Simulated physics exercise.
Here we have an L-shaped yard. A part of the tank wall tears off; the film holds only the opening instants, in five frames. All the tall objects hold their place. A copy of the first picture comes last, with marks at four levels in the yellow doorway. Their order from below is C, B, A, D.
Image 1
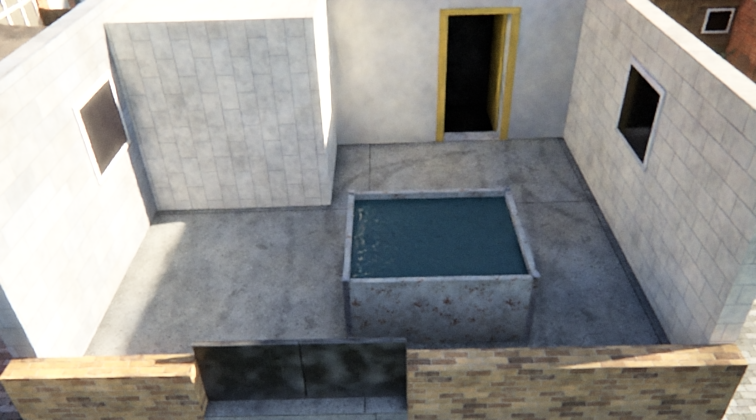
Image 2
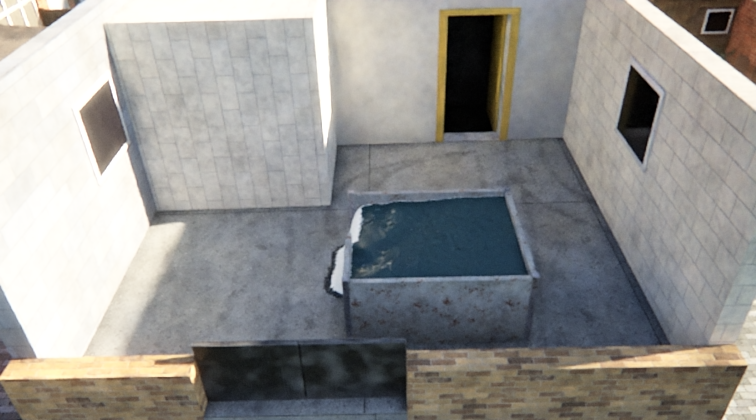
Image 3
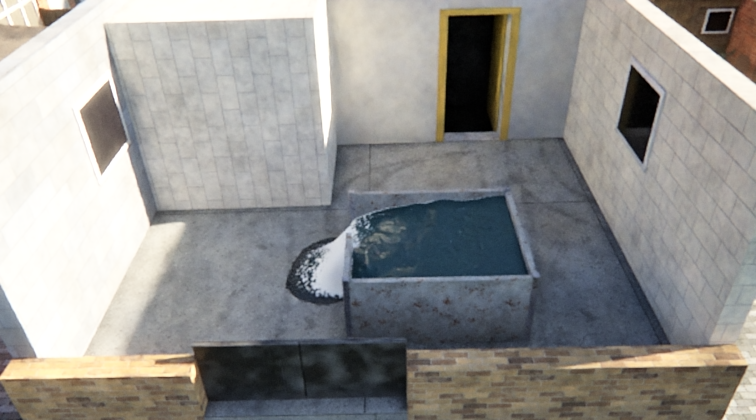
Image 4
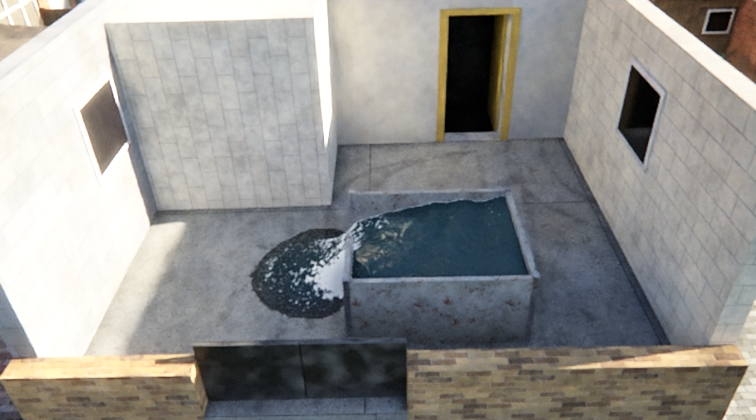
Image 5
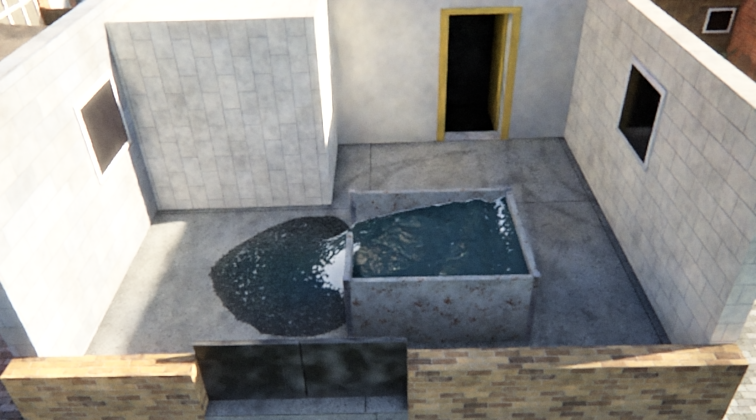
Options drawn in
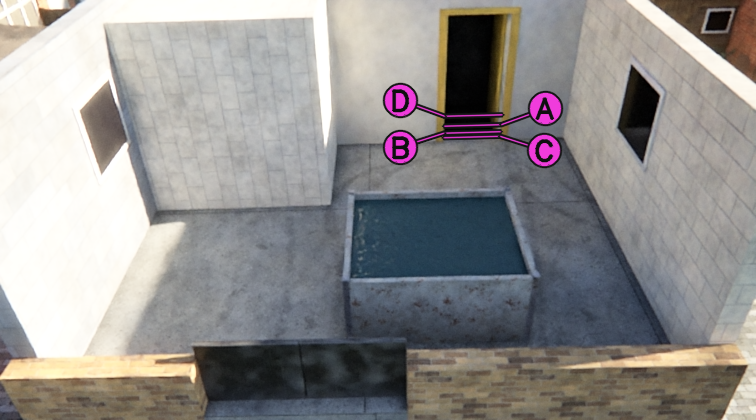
The video shows a walled yard with a yellow doorway, a shut gate and a full tank of still water; water then pours from the tank's left side and spreads leftward across the ground in a widening dark pool.
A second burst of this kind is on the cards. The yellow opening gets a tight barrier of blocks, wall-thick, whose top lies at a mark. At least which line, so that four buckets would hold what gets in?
Take C.
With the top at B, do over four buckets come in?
No, not at all.
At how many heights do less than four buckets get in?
All of the four.
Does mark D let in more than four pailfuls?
No, not at all.
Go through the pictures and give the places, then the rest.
Water in the tank at rest, its middle at (434, 237); foot of the yellow doorway at (471, 140); shut gate at (301, 348).
Water covers 1 % of the ground and shows as far out as (331, 281).
Water covers 3 % of the ground and shows as far out as (295, 286).
Water covers 6 % of the ground and shows as far out as (261, 283).
Water covers 11 % of the ground and shows as far out as (221, 267).
On the marked copy, A at (472, 125); B at (472, 132); C at (472, 137); D at (473, 115); from the bottom up C, B, A, D.
For mark A, nothing gets over.
For mark B, nothing gets over.
For mark C, a splash gets over, under a bucket.
For mark D, nothing gets over.
